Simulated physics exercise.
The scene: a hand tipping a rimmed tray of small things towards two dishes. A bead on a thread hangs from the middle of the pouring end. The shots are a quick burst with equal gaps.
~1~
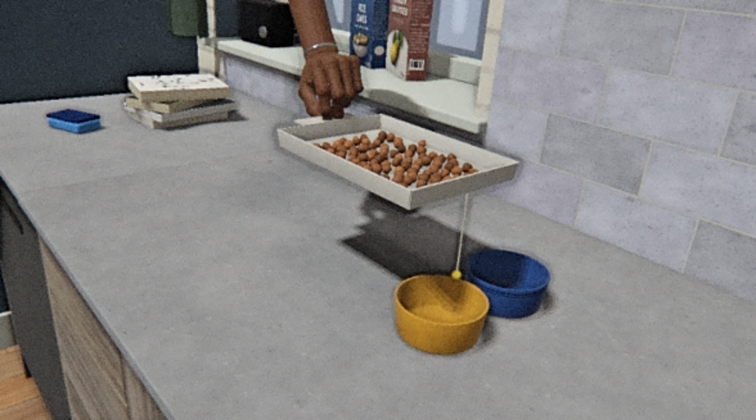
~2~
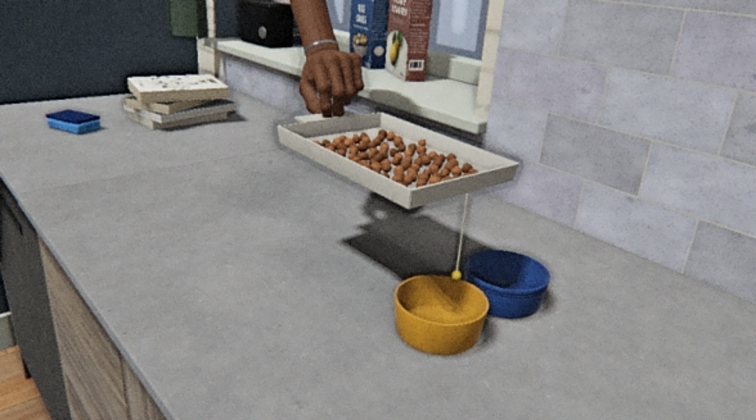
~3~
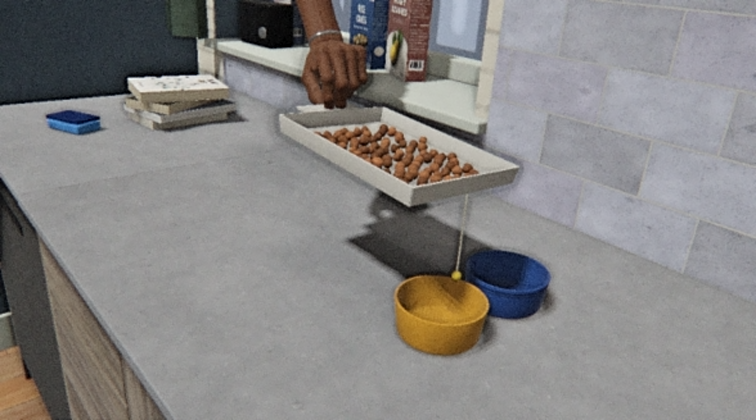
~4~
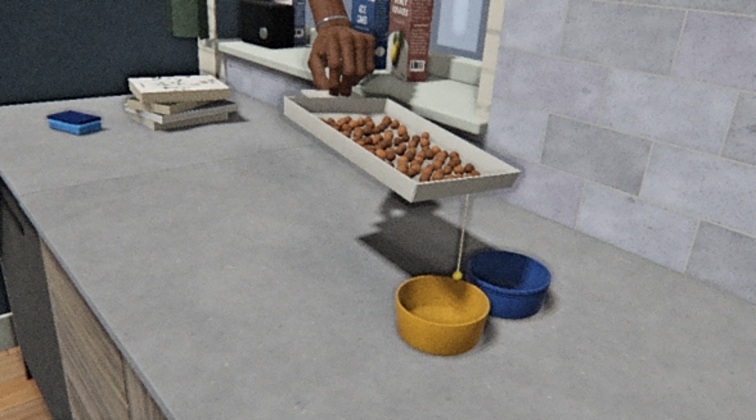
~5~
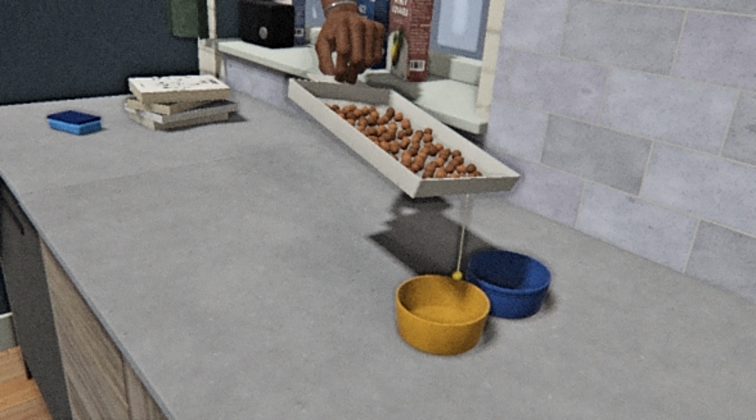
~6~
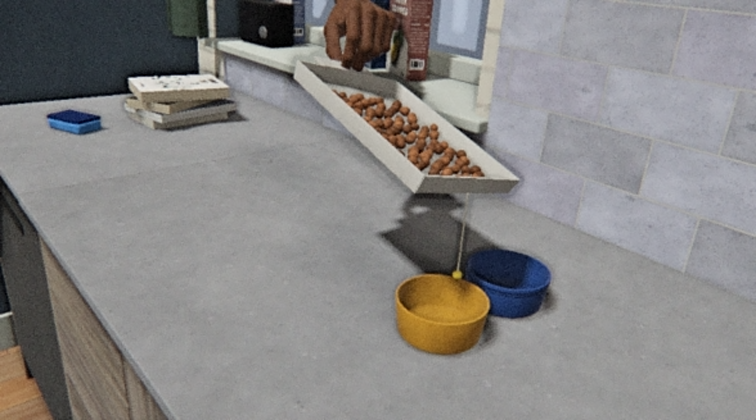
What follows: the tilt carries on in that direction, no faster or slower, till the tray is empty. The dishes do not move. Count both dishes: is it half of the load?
Together they catch more than half.
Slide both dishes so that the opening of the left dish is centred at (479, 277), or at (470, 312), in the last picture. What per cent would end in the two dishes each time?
In turn 70 and 40 in a hundred.
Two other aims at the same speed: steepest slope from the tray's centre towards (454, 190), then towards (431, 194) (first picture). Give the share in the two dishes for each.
First some 20, then 30 per cent.
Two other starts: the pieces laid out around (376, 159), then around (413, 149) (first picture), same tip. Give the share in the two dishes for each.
In turn 90 and 90 in a hundred.
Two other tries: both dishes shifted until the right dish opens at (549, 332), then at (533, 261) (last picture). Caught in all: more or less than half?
In turn: Less than half; over half.
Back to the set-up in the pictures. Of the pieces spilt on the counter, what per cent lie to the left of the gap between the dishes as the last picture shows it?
Some 0 per cent.
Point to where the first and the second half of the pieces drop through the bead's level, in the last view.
The first part at (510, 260); the rest at (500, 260).
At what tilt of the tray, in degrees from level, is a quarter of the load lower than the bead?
At some 115 degrees.
Soon, tray tipped steeply; all on the tray.
A while on, tray tipped past a quarter turn; nearly all on the tray; a small part in the right dish; a stray few outside both.
Towards the end, tray tipped past a quarter turn; a stray few in the left dish; most in the right dish; about a quarter outside both.
Finally, tray tipped past a quarter turn; a stray few in the left dish; most in the right dish; about a quarter outside both.
